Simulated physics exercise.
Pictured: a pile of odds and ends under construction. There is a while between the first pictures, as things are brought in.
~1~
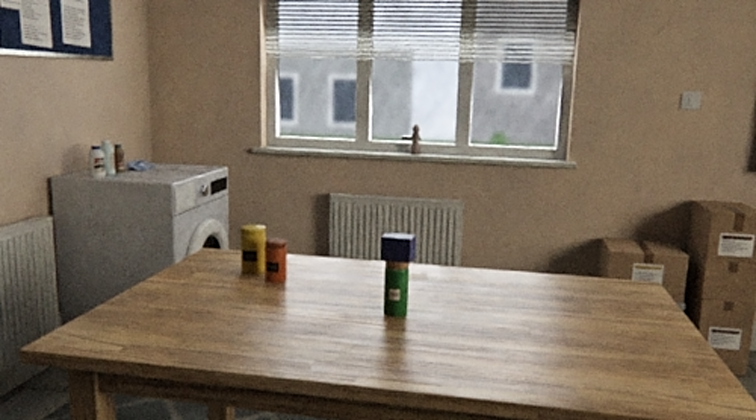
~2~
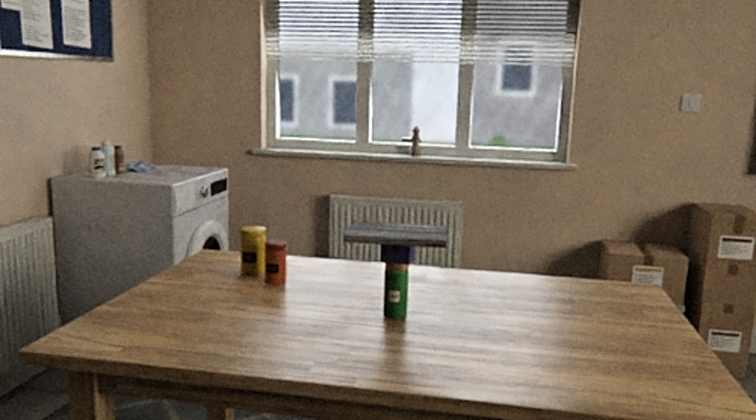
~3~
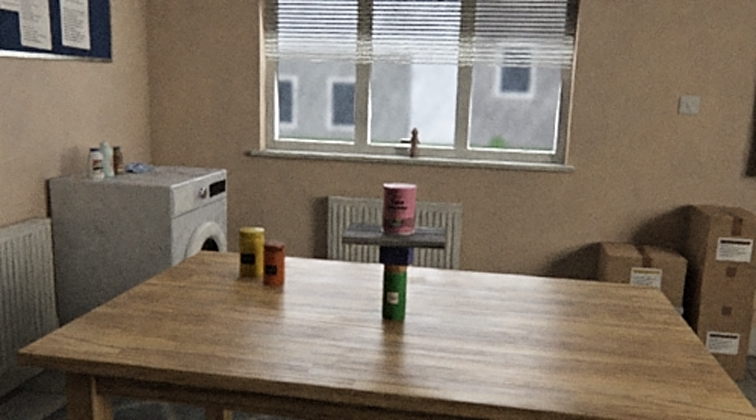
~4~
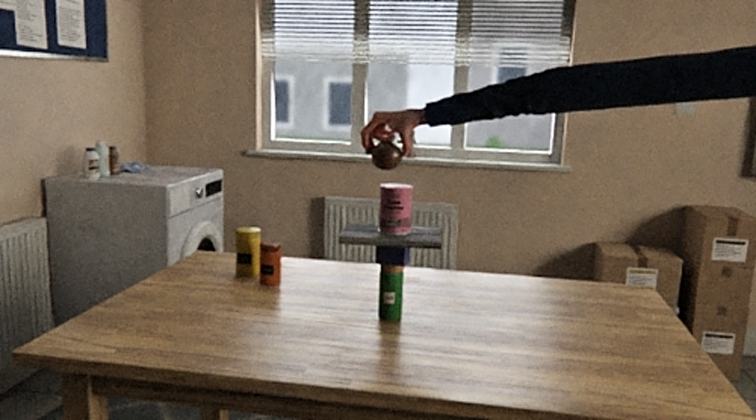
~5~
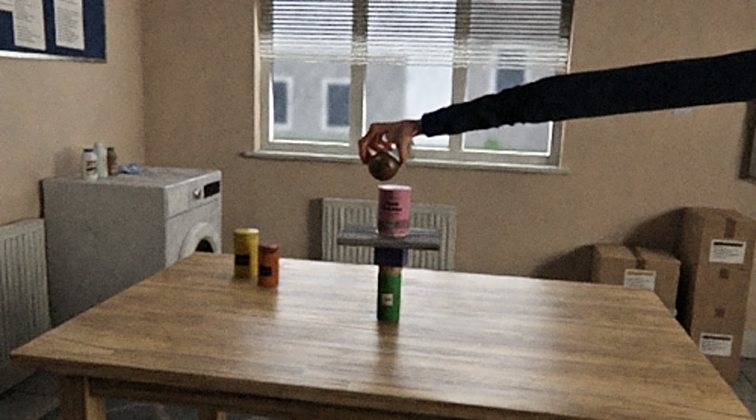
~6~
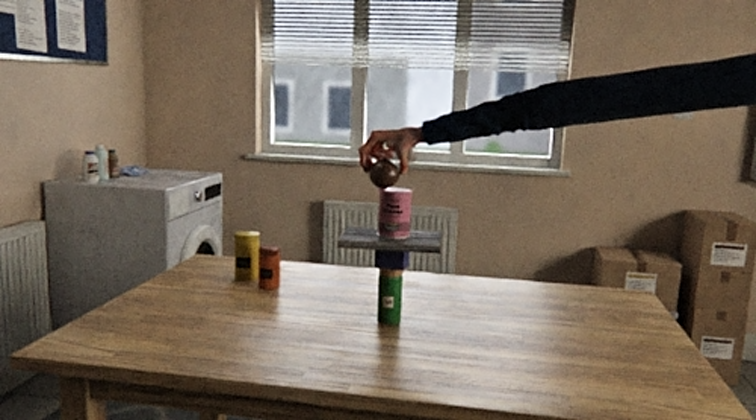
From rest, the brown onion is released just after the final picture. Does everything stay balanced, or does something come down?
It all stays balanced.
Then, 0.50 s past the last view, nothing moves.
Then, 1.30 s past the last view, brown onion resting near (384, 174).
Finally, all 7 still in place. Final places as the last picture's camera would see them, brown onion near (384, 174). The pile stays up.
